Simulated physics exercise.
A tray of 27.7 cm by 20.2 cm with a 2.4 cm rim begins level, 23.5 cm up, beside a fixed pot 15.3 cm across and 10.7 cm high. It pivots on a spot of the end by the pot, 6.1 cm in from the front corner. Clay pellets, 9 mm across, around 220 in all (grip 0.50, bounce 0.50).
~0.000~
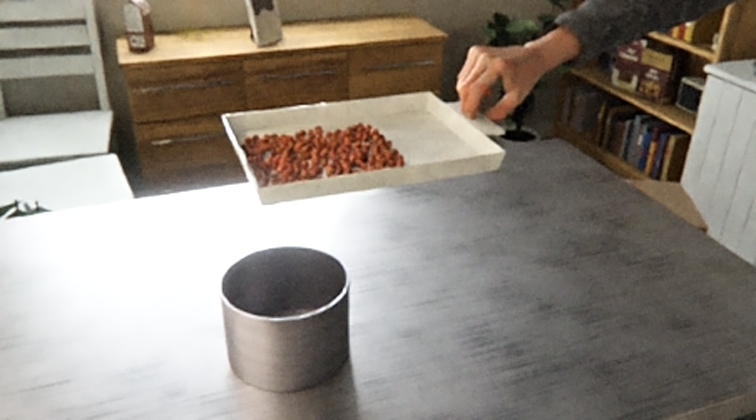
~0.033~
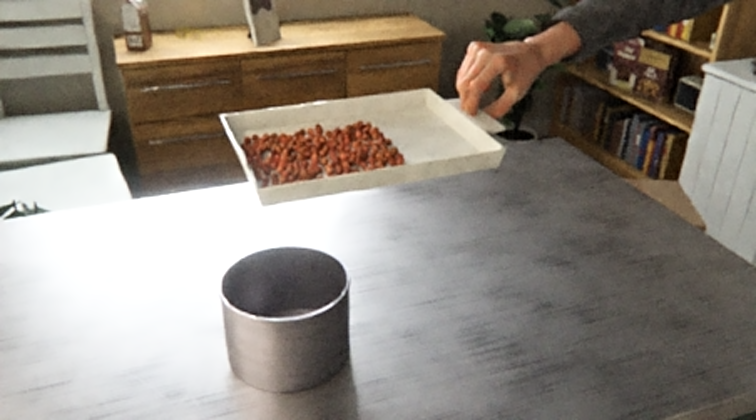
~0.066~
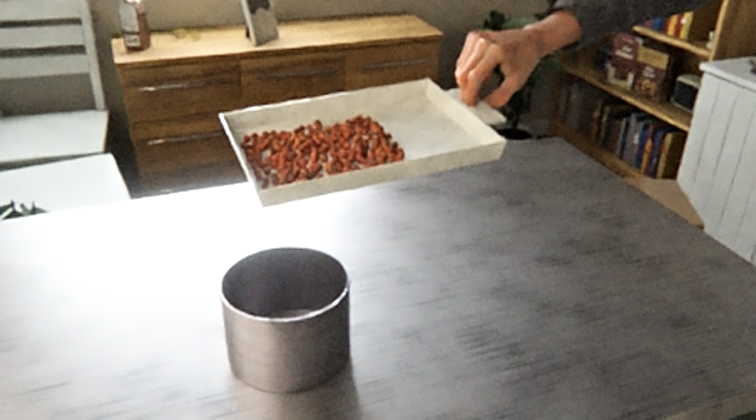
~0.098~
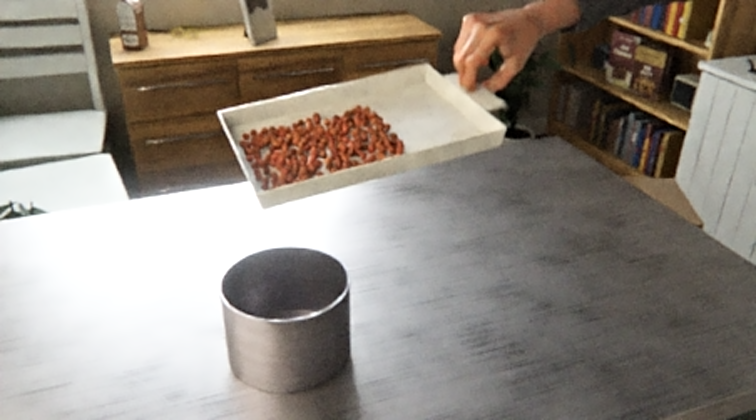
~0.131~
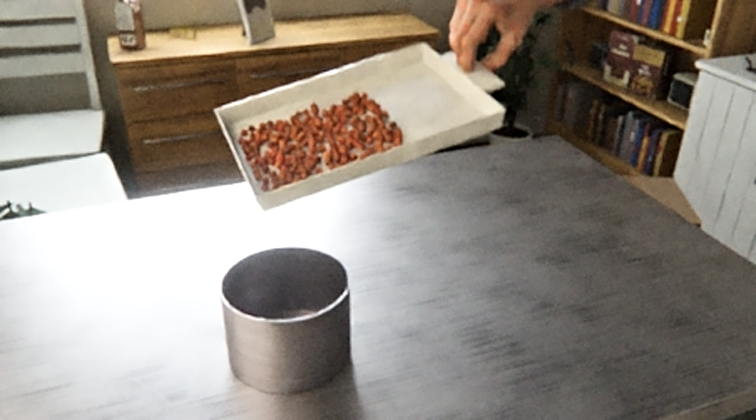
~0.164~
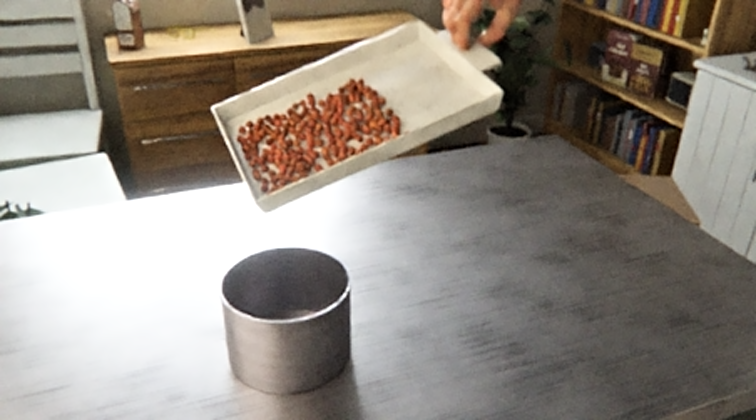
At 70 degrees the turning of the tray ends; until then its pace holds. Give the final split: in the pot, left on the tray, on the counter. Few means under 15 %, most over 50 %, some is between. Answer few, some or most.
Pot few, tray most, counter some.
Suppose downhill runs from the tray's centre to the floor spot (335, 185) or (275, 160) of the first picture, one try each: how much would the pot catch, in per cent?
Some 10 and 0 per cent.
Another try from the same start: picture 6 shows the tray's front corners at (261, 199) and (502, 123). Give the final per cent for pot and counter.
Pot 0, counter 5.
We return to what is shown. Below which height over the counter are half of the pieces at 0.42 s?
Roughly 28 cm.
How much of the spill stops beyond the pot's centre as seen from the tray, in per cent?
Some 100 per cent.
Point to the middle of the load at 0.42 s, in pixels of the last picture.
At about (266, 139).
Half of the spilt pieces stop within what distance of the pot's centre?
Roughly 20 cm.
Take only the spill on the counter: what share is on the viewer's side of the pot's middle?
About 80 per cent.
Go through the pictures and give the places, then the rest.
Tray tilt 0 degrees, front corners at (260, 186) and (499, 150); middle of the pieces at (323, 155); pot at (285, 279), in the first picture.
Tray tilt 1 degrees, front corners at (260, 187) and (500, 148); middle of the pieces at (323, 154), in the second picture.
Tray tilt 3 degrees, front corners at (260, 188) and (500, 140), lowest corner left front; middle of the pieces at (322, 151), in the third picture.
Tray tilt 7 degrees, front corners at (259, 191) and (500, 127), lowest corner left front; middle of the pieces at (322, 147), in the fourth picture.
Tray tilt 13 degrees, front corners at (258, 194) and (499, 109), lowest corner left front; middle of the pieces at (320, 140), in the fifth picture.
Tray tilt 19 degrees, front corners at (257, 197) and (496, 91), lowest corner left front; middle of the pieces at (318, 133); pot at (286, 281). Its pace works out near 180 degrees a second, in the sixth picture.
After 0.32 s, tilt 47 degrees; the tray holds 100 %, the pot 0 %.
After 0.42 s, tilt 65 degrees; the tray holds 100 %, the pot 0 %.
Then, at 0.66 s, tilt 70 degrees; the tray holds 70 %, the pot 0 %.
By 1.5 s all is still; pot 0 %, tray 60 %, counter 40 %.
